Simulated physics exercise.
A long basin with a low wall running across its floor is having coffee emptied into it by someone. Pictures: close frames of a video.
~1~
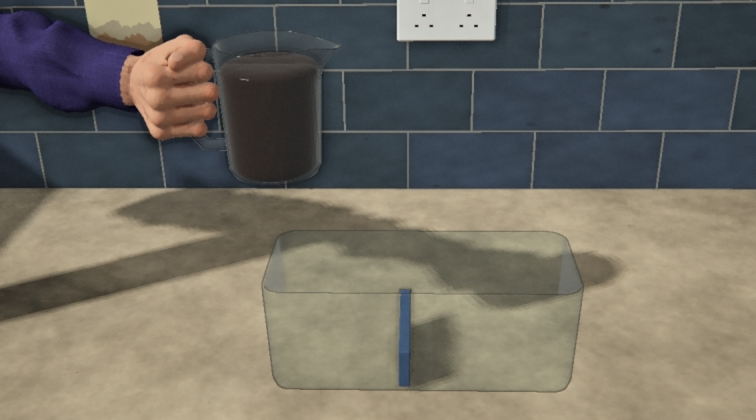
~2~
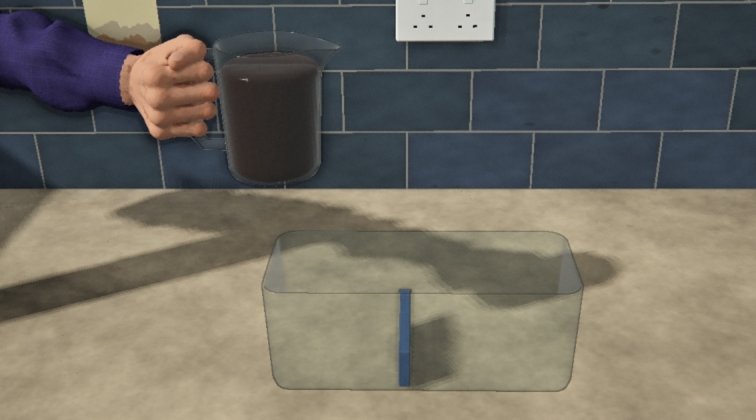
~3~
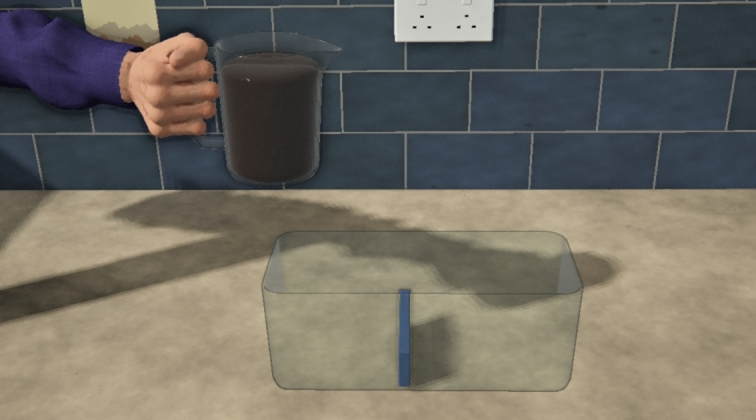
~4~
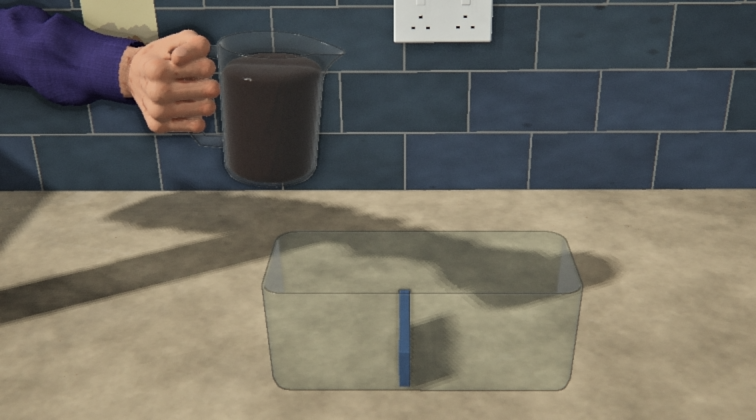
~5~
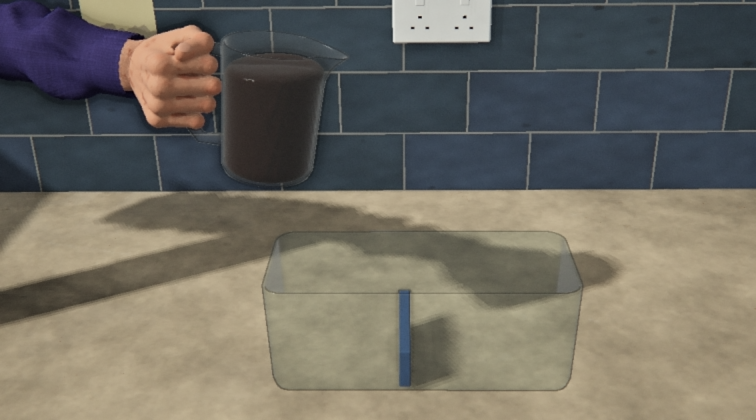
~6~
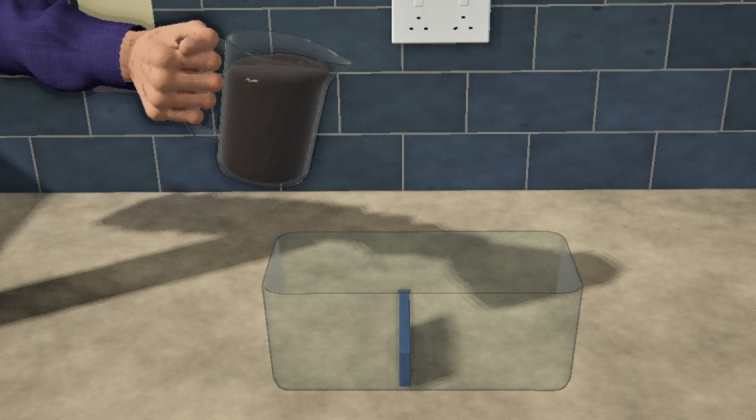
On a stone-coloured worktop against dark blue tiles, a clear long basin with a low blue wall across its floor sits empty while a purple-sleeved hand holds a glass jug of dark coffee above and to the left. The jug starts upright, then tilts slightly to the right, its coffee still inside.
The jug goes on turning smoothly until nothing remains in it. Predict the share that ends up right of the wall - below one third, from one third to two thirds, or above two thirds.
High range.
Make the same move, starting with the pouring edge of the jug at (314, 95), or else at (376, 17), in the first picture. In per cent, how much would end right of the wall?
15 and 90 in a hundred.
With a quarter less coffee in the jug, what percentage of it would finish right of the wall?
About 75 parts in a hundred, give or take.
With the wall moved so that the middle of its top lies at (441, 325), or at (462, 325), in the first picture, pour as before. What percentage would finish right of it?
Around 20 per cent for the first, around 5 per cent for the second.
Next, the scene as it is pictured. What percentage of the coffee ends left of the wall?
Close to 20 in a hundred.
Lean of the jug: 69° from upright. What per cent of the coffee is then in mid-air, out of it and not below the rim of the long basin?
It's about 15 per cent.
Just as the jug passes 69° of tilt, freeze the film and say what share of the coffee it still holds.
Amount still in: Approx. 80 %.
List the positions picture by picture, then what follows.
In the first frame, it leans 0°; its right rim is at (341, 45); the coffee meets the walls at (222, 64) and (319, 63); the long basin's rim runs from (270, 261) to (574, 263); the wall's top is at (405, 320).
In the second frame, it leans 1°; its right rim is at (341, 46); the coffee meets the walls at (222, 64) and (319, 64).
In the third frame, it leans 2°; its right rim is at (343, 48); the coffee meets the walls at (223, 64) and (320, 65).
In the fourth frame, it leans 4°; its right rim is at (345, 51); the coffee meets the walls at (225, 64) and (322, 66).
In the fifth frame, it leans 8°; its right rim is at (349, 56); the coffee meets the walls at (226, 64) and (326, 68).
In the sixth frame, it leans 12°; its right rim is at (353, 62); the coffee meets the walls at (230, 66) and (332, 69).
A moment on, the jug is tipped part way and 82 per cent is still to pour, 0 is left of the wall and 2 right of it.
Next, the jug is tipped right over and 32 per cent is still to pour, 2 is left of the wall and 41 right of it.
Then the jug is tipped right over and 4 per cent is still to pour, 11 is left of the wall and 80 right of it.
Later the jug is tipped right over and 0 per cent is still to pour, 16 is left of the wall and 82 right of it.
In the end 18 per cent lies left of the wall, 81 right of it and 1 outside.
